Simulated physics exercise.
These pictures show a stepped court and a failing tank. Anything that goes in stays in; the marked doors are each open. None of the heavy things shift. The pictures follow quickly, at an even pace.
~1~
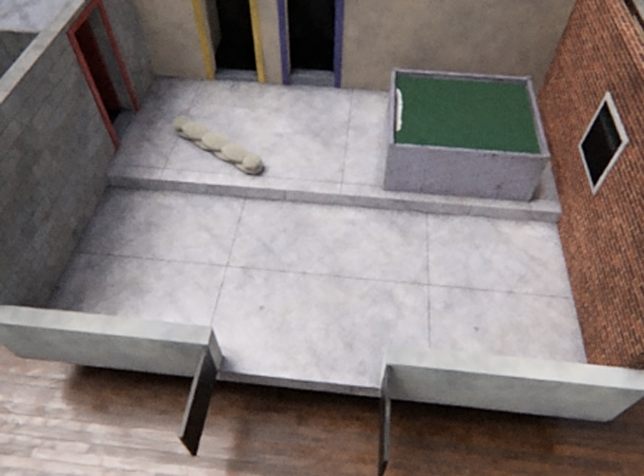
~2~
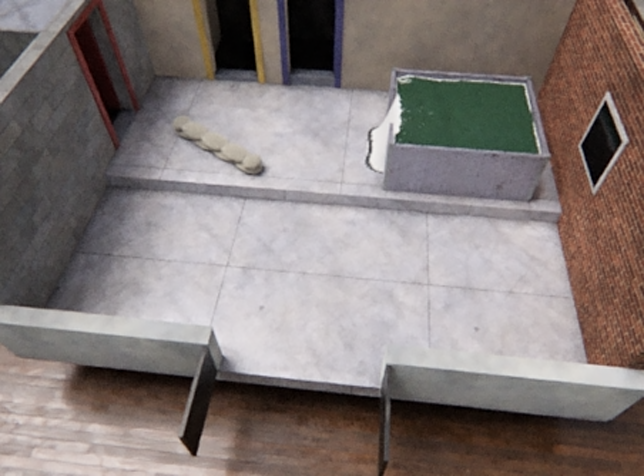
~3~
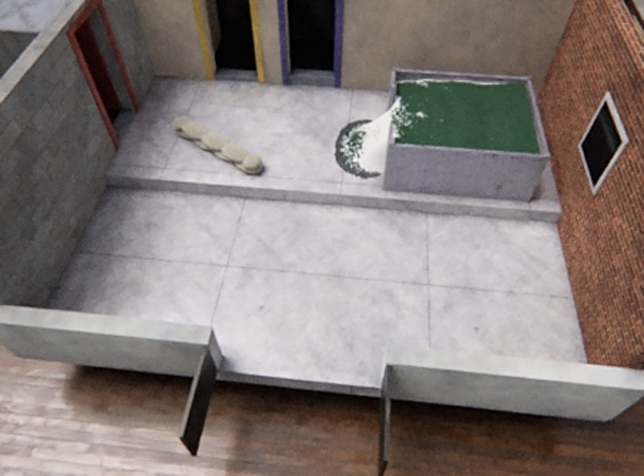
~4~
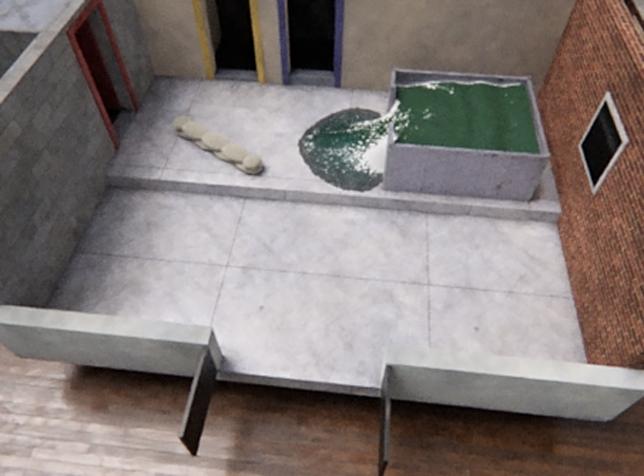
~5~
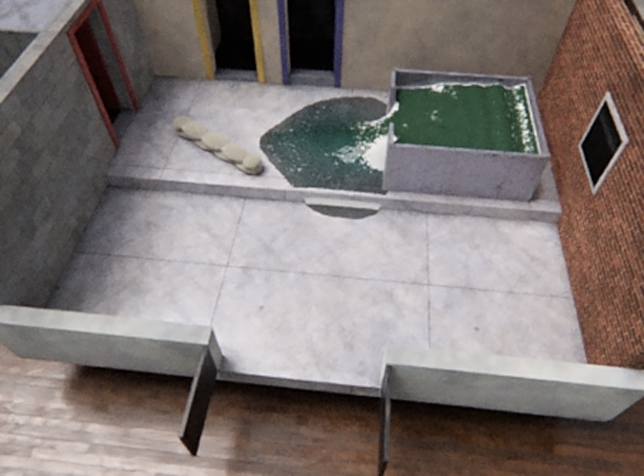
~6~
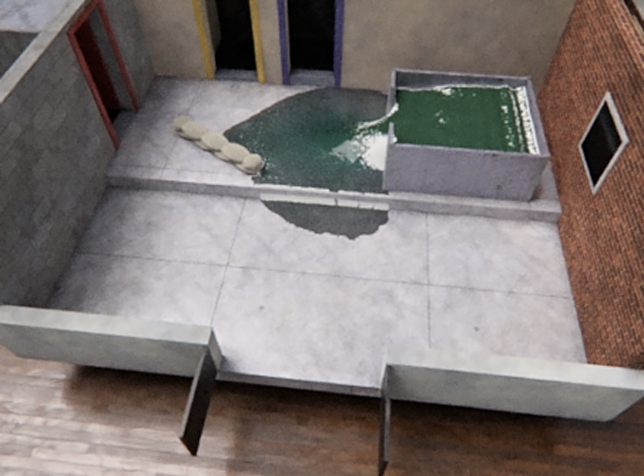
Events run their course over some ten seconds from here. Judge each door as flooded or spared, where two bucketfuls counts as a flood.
The blue door is spared, the red door is flooded, the yellow door is flooded.
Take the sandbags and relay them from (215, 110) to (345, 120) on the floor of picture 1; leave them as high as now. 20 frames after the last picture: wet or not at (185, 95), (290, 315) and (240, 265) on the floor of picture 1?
Reading the three places in turn gives drenched, bare, drenched.
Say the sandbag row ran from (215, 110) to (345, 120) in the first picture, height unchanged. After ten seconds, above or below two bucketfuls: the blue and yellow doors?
Well, blue door doesn't reach the mark and yellow door doesn't reach the mark.
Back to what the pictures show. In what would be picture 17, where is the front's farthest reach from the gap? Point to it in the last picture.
Front's tip: Near (46, 310).
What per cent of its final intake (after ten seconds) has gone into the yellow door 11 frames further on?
Near 5 per cent, give or take.
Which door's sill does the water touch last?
The door marked red.
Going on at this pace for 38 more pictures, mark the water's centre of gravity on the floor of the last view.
Centre of the water: Near (280, 178).
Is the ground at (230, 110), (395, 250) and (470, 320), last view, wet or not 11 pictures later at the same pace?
Taking them as listed, they are waterlogged, spared and spared.
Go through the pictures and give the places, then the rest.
The first picture shows the water tank at (463, 113) is whole and still.
In the second picture, water pours out at (390, 137) and has run to (376, 169).
In the third picture, the front is at (341, 161), out from the gap at (390, 137).
In the fourth picture, the front is at (302, 144), out from the gap at (390, 137).
In the fifth picture, the front is at (264, 146), out from the gap at (390, 137).
In the sixth picture, the front is at (224, 140), out from the gap at (390, 136).
A moment on, water covers 35 % of the floor; the blue door wet at the sill, nothing in, the red door not reached, the yellow door wet at the sill, nothing in.
Next, water covers 50 % of the floor; the blue door wet at the sill, nothing in, the red door under two buckets in, the yellow door under two buckets in.
Then, water covers 55 % of the floor; the blue door wet at the sill, nothing in, the red door over two buckets in, the yellow door over two buckets in.
Later, water covers 70 % of the floor; the blue door wet at the sill, nothing in, the red door far over two buckets in, the yellow door far over two buckets in.
In the end, water covers 90 % of the floor; the blue door wet at the sill, nothing in, the red door far over two buckets in, the yellow door far over two buckets in.
